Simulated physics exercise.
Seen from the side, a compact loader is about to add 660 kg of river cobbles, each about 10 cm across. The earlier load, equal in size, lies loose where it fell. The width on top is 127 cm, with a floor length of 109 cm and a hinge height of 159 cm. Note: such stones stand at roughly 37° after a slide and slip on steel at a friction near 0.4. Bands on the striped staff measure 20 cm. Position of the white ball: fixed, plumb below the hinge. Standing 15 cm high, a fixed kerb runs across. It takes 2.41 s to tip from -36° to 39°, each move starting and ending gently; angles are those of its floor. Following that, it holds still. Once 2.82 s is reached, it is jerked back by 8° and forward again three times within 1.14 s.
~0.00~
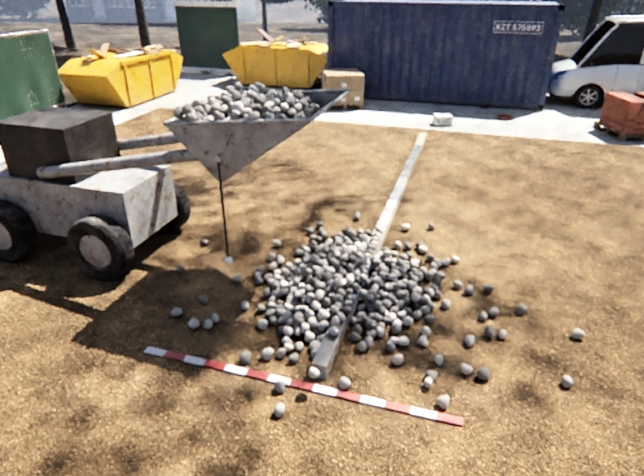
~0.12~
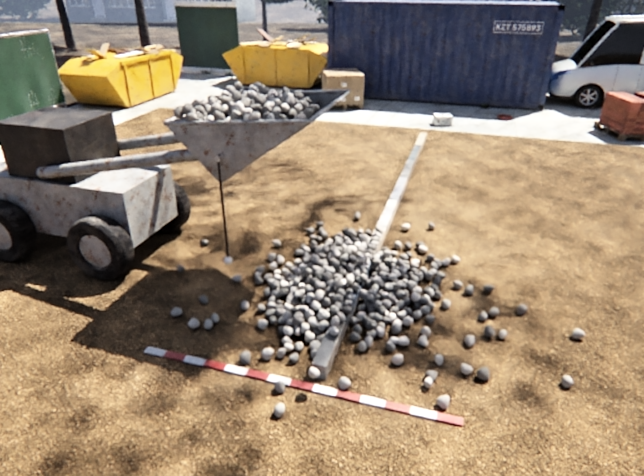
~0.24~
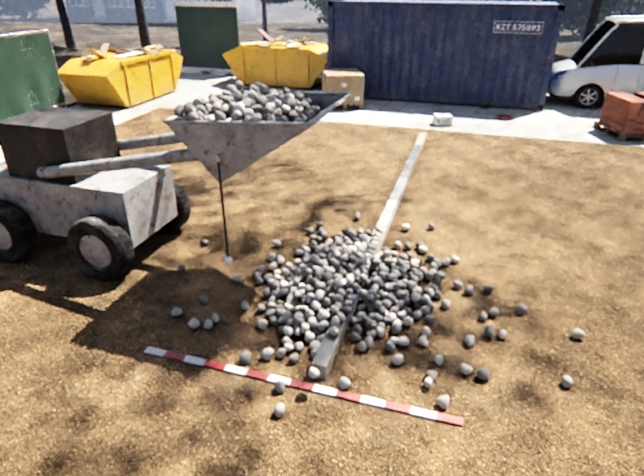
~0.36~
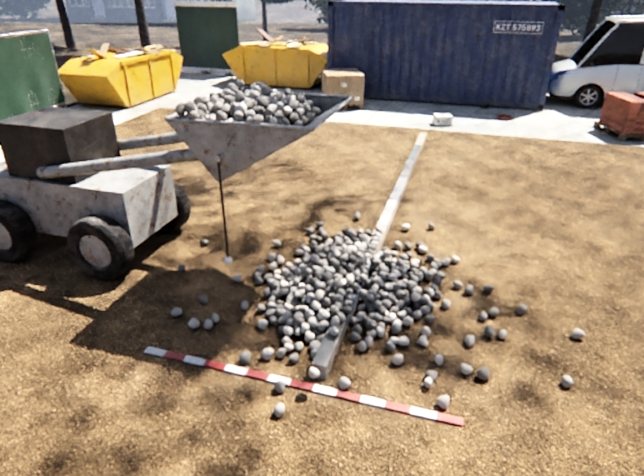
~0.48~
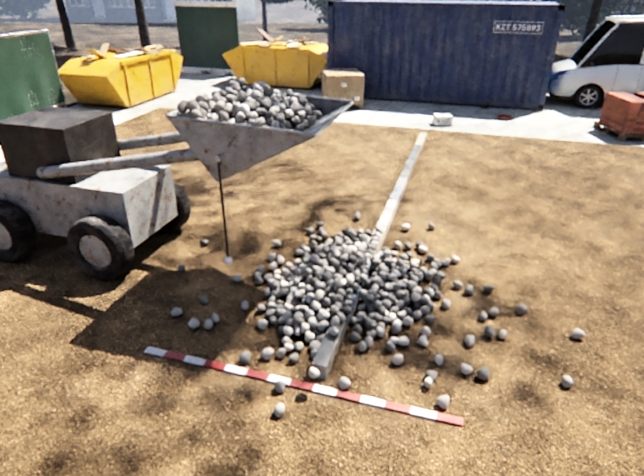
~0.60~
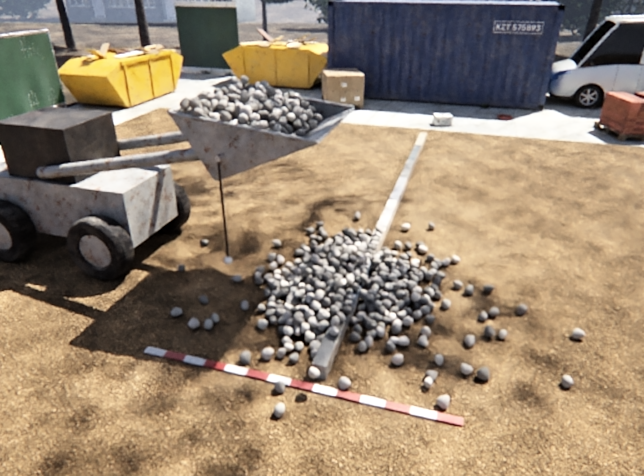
The clip opens on a grey loader at left holding a raised bucket of rounded stones beside a loose pile spread across a kerb, with a striped staff lying in front. The bucket then tilts slightly forward, its front edge moving a little, while the stones inside shift slightly and the pile stays still.
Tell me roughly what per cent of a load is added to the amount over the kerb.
Roughly 61 per cent of a load is added.
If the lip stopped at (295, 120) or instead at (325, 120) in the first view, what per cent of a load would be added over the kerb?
I'd expect near 40 per cent first and near 80 per cent next.
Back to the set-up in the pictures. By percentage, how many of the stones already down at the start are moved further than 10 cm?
Roughly 25 percent.
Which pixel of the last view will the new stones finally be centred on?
I'd say close to (376, 275).
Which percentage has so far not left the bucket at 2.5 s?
It still holds about 15 per cent.
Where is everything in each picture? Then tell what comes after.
In the first picture, the bucket is at -36°, its lip at (311, 121); the top of the load is at (256, 93). The earlier load is highest near (350, 259), 30 cm above ground level, 71 % on this side of the kerb, 30 % over the kerb.
In the second picture, the bucket is at -35°, its lip at (311, 122); the top of the load is at (256, 93); the stones move at 0.0 m/s on average.
The third picture shows lip at (312, 125), floor tilted -34°, highest stones at (245, 90); the stones move at 0.1 m/s on average.
The fourth picture shows lip at (314, 129), floor tilted -31°, highest stones at (246, 89); the stones move at 0.1 m/s on average.
The fifth picture shows lip at (316, 136), floor tilted -28°, highest stones at (248, 88); the stones move at 0.2 m/s on average.
In the sixth picture, the bucket is at -24°, its lip at (318, 143); the top of the load is at (246, 87); the stones move at 0.2 m/s on average.
After 1.8 s the floor is at 27°; in per cent of one load, 90 in the bucket, 80 on this side of the kerb, 30 over the kerb; the foremost stones are at (515, 331).
After 2.5 s the floor is at 39°; in per cent of one load, 17 in the bucket, 124 on this side of the kerb, 60 over the kerb; the foremost stones are at (515, 331).
After 4.4 s the floor is at 39°; in per cent of one load, 0 in the bucket, 110 on this side of the kerb, 91 over the kerb; the foremost stones are at (537, 318).
After 7.2 s the floor is at 39°; in per cent of one load, 0 in the bucket, 110 on this side of the kerb, 91 over the kerb; the foremost stones are at (537, 318). Net gain over the kerb, 61.
